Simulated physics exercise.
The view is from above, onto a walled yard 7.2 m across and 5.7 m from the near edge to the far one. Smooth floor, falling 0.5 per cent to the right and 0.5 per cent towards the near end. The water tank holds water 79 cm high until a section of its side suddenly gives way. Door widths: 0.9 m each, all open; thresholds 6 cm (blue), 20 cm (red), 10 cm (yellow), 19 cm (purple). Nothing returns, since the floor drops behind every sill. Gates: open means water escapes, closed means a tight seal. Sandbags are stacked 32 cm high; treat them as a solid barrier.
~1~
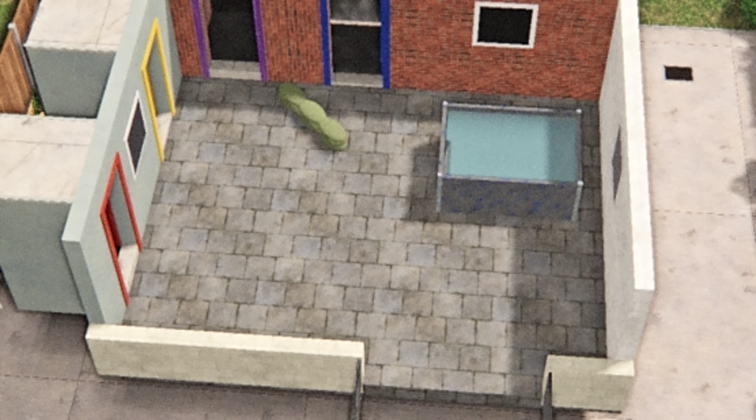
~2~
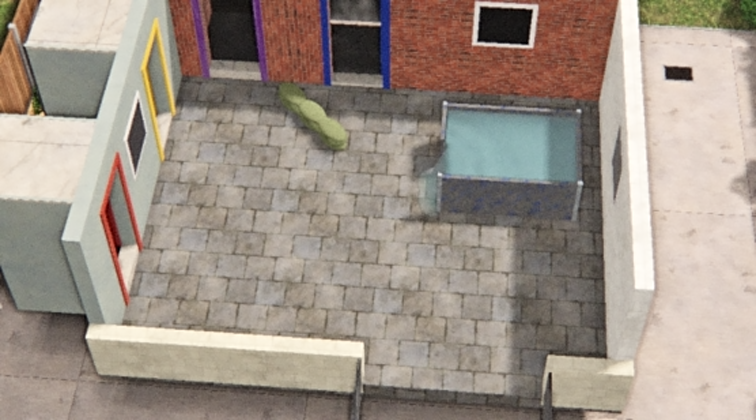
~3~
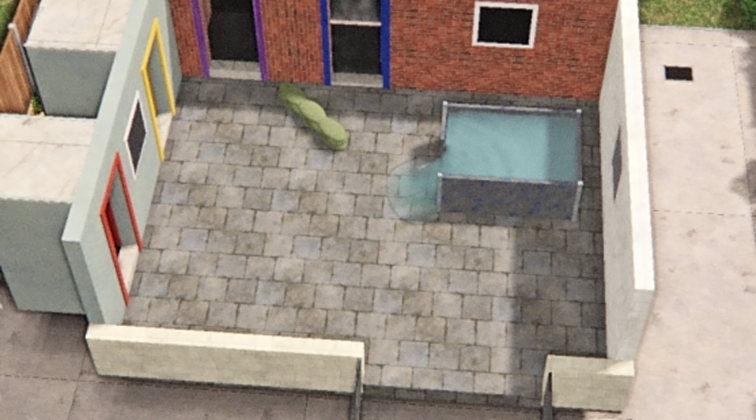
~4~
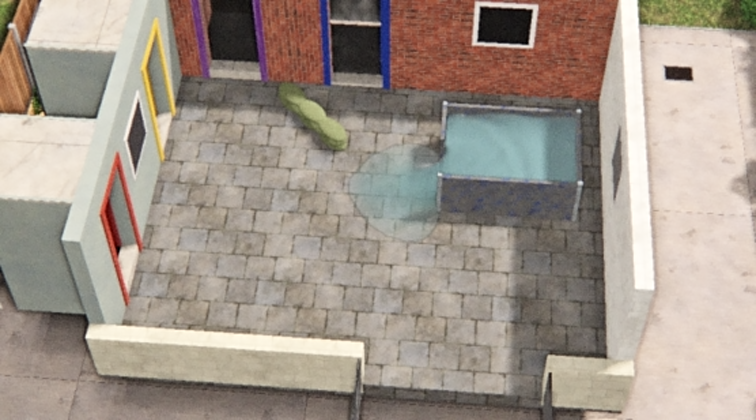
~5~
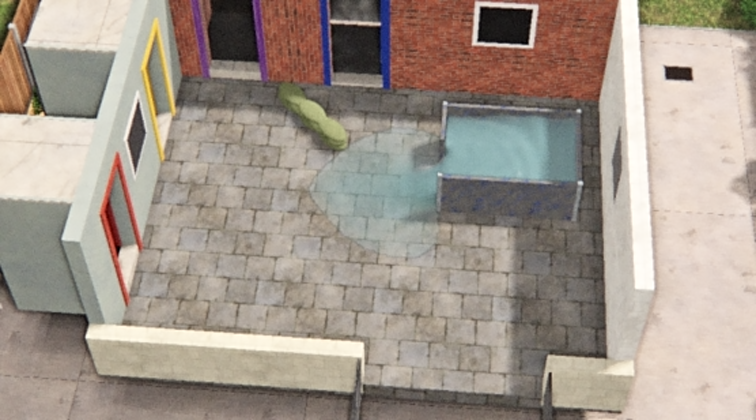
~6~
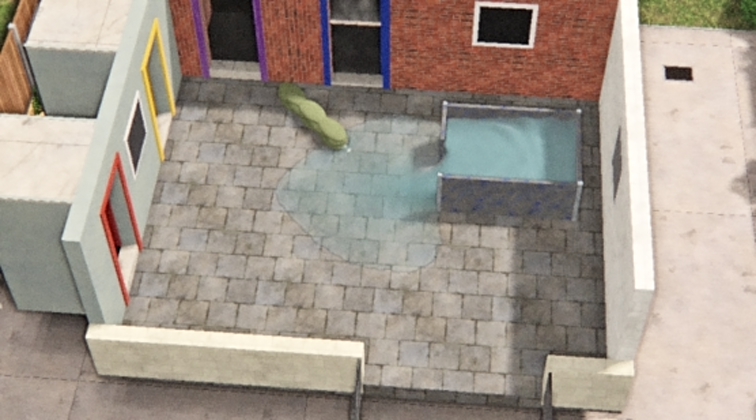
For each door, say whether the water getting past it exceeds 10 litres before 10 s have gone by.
My prediction: Blue door: Tops the amount. Red door: Falls short. Yellow door: Tops the amount. Purple door: Falls short.
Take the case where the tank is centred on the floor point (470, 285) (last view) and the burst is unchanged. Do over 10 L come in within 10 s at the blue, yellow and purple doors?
Checking each door against the limit: Blue does not exceed it, yellow tops it, purple does not exceed it.
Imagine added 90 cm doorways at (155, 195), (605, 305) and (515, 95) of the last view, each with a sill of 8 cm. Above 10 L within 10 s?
In that order: Beyond it, short of it, short of it.
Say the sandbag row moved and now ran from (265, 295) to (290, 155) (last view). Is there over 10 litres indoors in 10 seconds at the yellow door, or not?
Against that limit: Yellow below.
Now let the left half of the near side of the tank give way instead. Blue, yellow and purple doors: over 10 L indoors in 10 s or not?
Result: Blue limit not passed, yellow limit not passed, purple limit not passed.
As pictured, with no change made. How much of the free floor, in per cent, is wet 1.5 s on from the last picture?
Covered: Roughly 55 per cent.
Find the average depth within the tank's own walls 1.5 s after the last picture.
I'd put the average depth near 43 cm.
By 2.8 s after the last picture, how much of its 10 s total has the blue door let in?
Share: ~ 55 %.
Then, 0.7 s after the last picture water covers 40 % of the floor and is deepest (39 cm) near (433, 200); blue door 5 cm at the sill, 0 L in, red door not reached, yellow door not reached, purple door not reached.
Then, 1.5 s after the last picture water covers 55 % of the floor and is deepest (30 cm) near (433, 200); blue door 10 cm at the sill, 5 L in, red door 18 cm at the sill, 0 L in, yellow door 21 cm at the sill, 11 L in, purple door 2 cm at the sill, 0 L in.
Then, 2.8 s after the last picture water covers 60 % of the floor and is deepest (24 cm) near (116, 352); blue door 8 cm at the sill, 25 L in, red door 13 cm at the sill, 0 L in, yellow door 15 cm at the sill, 57 L in, purple door 8 cm at the sill, 0 L in.
Then, 5.3 s after the last picture water covers 65 % of the floor and is deepest (16 cm) near (151, 208); blue door 8 cm at the sill, 42 L in, red door 11 cm at the sill, 0 L in, yellow door 9 cm at the sill, 69 L in, purple door 10 cm at the sill, 0 L in.
Then, 9.3 s after the last picture water covers 95 % of the floor and is deepest (13 cm) near (116, 352); blue door 4 cm at the sill, 46 L in, red door 9 cm at the sill, 0 L in, yellow door 6 cm at the sill, 70 L in, purple door 7 cm at the sill, 0 L in.
